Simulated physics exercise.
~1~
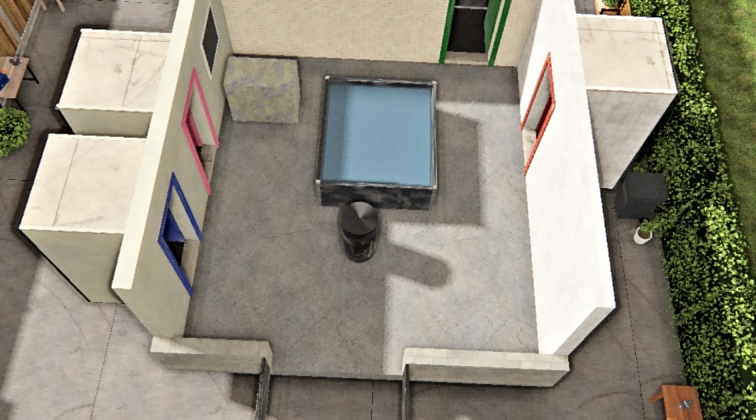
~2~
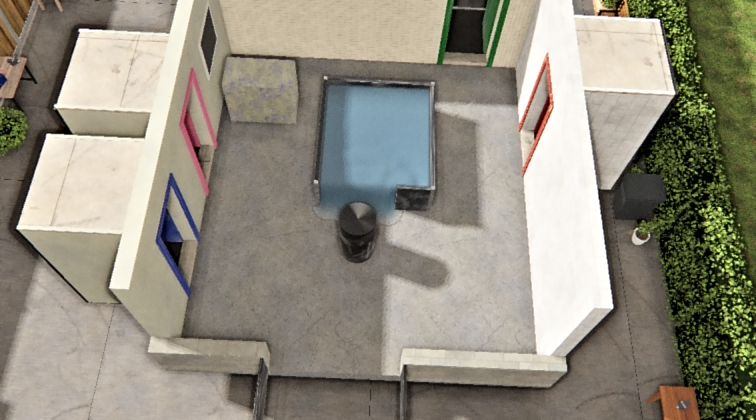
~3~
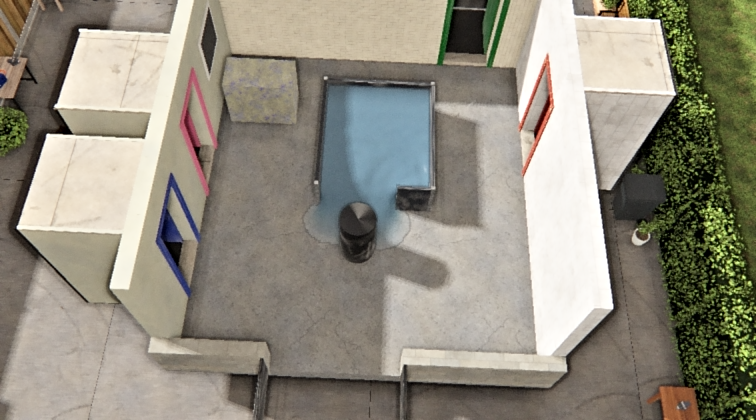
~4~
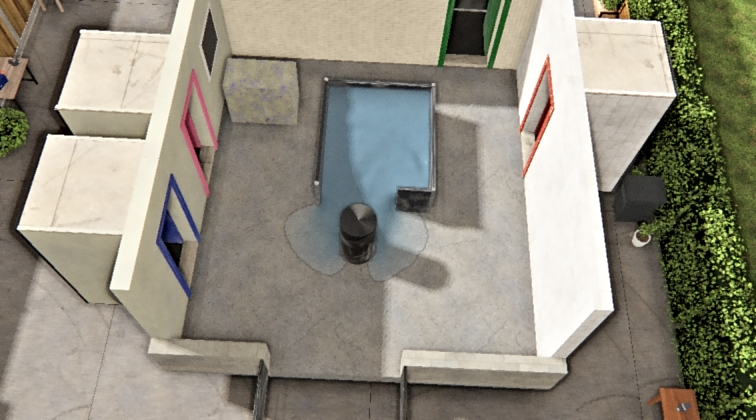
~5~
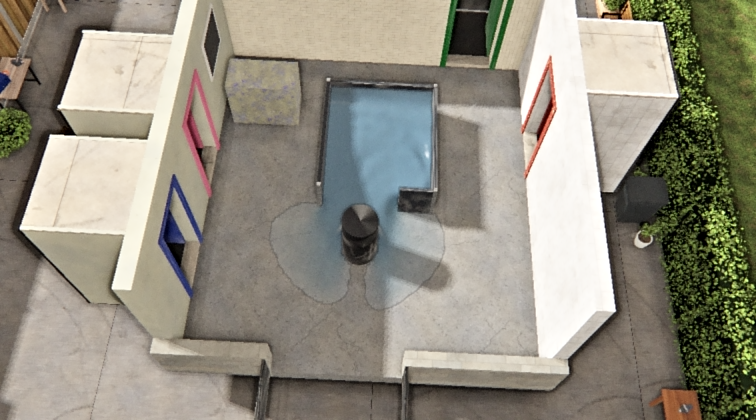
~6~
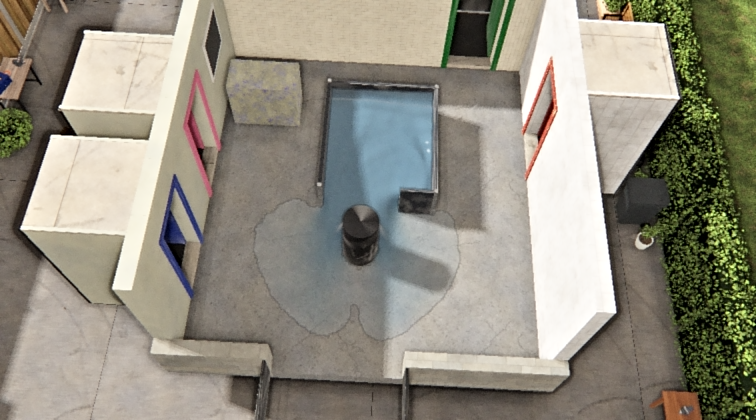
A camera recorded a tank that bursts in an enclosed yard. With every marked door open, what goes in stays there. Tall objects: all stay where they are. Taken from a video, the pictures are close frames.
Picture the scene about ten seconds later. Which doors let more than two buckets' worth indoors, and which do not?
In the end the pink door is going to stay inside the allowance, the red door is going to stay inside the allowance, the blue door is going to overshoot the allowance, the green door is going to stay inside the allowance.
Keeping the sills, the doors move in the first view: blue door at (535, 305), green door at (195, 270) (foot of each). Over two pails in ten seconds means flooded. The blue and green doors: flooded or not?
As I see it, the blue door crosses the limit, and the green door crosses the limit.
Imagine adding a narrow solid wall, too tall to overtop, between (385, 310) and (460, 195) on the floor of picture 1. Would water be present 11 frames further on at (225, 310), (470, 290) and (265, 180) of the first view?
Point by point: First submerged, second not reached, third not reached.
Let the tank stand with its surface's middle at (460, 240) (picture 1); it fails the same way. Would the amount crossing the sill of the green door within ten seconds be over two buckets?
Result for green: It tops the limit.
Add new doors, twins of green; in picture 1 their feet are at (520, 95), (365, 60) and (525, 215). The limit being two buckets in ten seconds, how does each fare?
First door doesn't reach it, second door doesn't reach it, third door doesn't reach it.
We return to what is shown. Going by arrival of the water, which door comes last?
Answer - the green door.
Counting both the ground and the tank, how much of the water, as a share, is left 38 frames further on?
74 in a hundred.
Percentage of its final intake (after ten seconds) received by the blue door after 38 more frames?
My figure is 90 in a hundred.
A moment on, water covers 40 % of the floor; the pink door not reached, the red door not reached, the blue door not reached, the green door not reached.
Next, water covers 50 % of the floor; the pink door not reached, the red door not reached, the blue door over two buckets in, the green door not reached.
Then, water covers 55 % of the floor; the pink door wet at the sill, nothing in, the red door wet at the sill, nothing in, the blue door far over two buckets in, the green door not reached.
Later, water covers 80 % of the floor; the pink door wet at the sill, nothing in, the red door wet at the sill, nothing in, the blue door far over two buckets in, the green door not reached.
In the end, water covers 100 % of the floor; the pink door wet at the sill, nothing in, the red door wet at the sill, nothing in, the blue door far over two buckets in, the green door wet at the sill, nothing in.
